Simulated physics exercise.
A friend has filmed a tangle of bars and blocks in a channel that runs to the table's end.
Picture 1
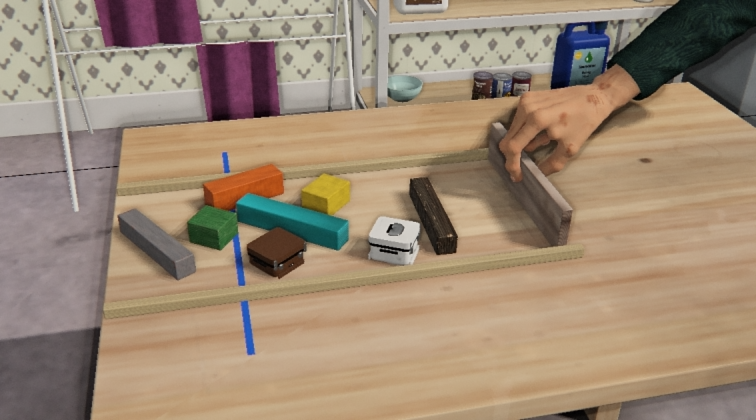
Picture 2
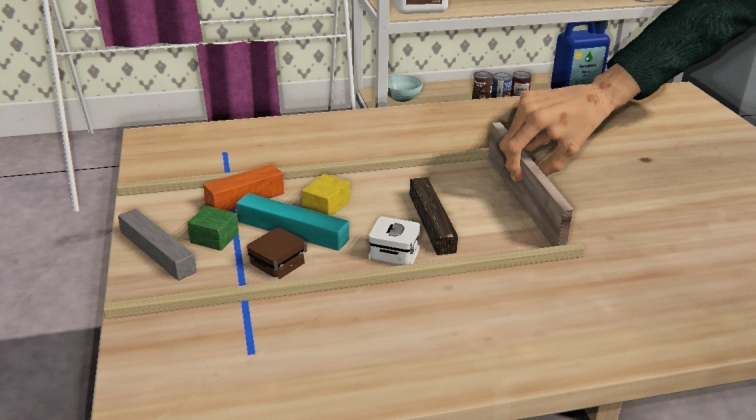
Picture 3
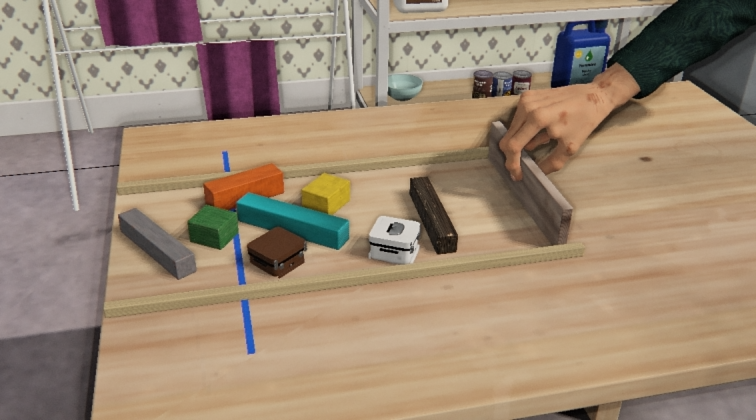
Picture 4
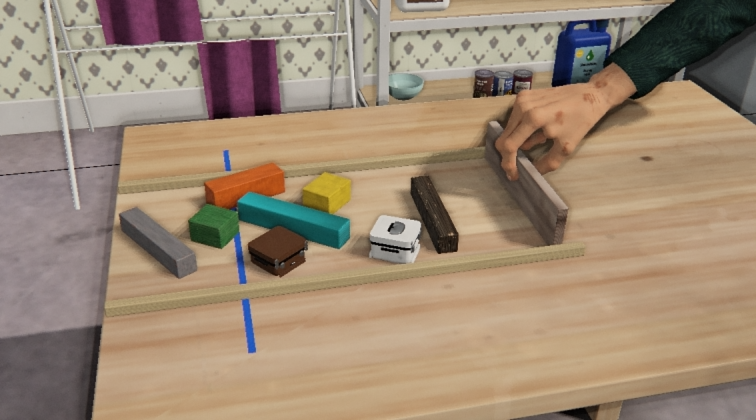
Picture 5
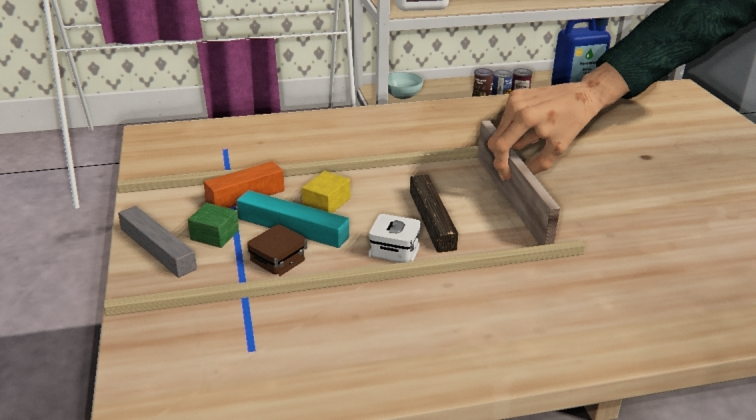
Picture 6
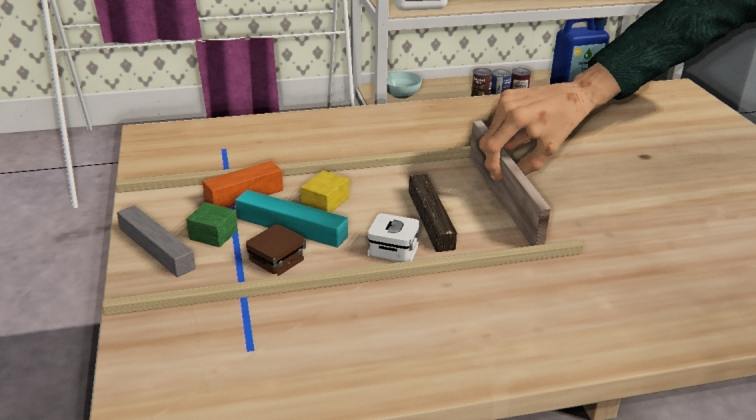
At first, a hand holds a wooden board upright across the right part of a channel on a table, with colourful bars and blocks lying motionless to its left. Then the hand slides the board slightly leftward, still short of the dark bar, while the pieces stay in place.
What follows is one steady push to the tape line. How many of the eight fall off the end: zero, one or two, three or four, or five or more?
Outcome: The number that fall off is zero.
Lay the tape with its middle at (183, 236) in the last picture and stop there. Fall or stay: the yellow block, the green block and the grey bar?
The yellow block holds on; the green block drops off; the grey bar falls.
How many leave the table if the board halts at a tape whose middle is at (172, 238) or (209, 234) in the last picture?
It would be 3 and 1.
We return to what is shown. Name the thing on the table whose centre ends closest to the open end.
It is the grey bar.
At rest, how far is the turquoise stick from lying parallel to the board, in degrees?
Roughly 25° out of line.
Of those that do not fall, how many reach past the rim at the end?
Overhanging: 1.
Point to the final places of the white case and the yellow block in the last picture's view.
First (195, 272), then (195, 205).
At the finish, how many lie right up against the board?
That makes 2.
Soon after, none off yet; grey bar at rest near (155, 240); green block at rest near (212, 224); orange bar at rest near (244, 186).
Then, none off yet; grey bar moving near (146, 242); green block moved about its own width near (188, 229); orange bar moving near (235, 183).
At rest, the number that fall off is zero.
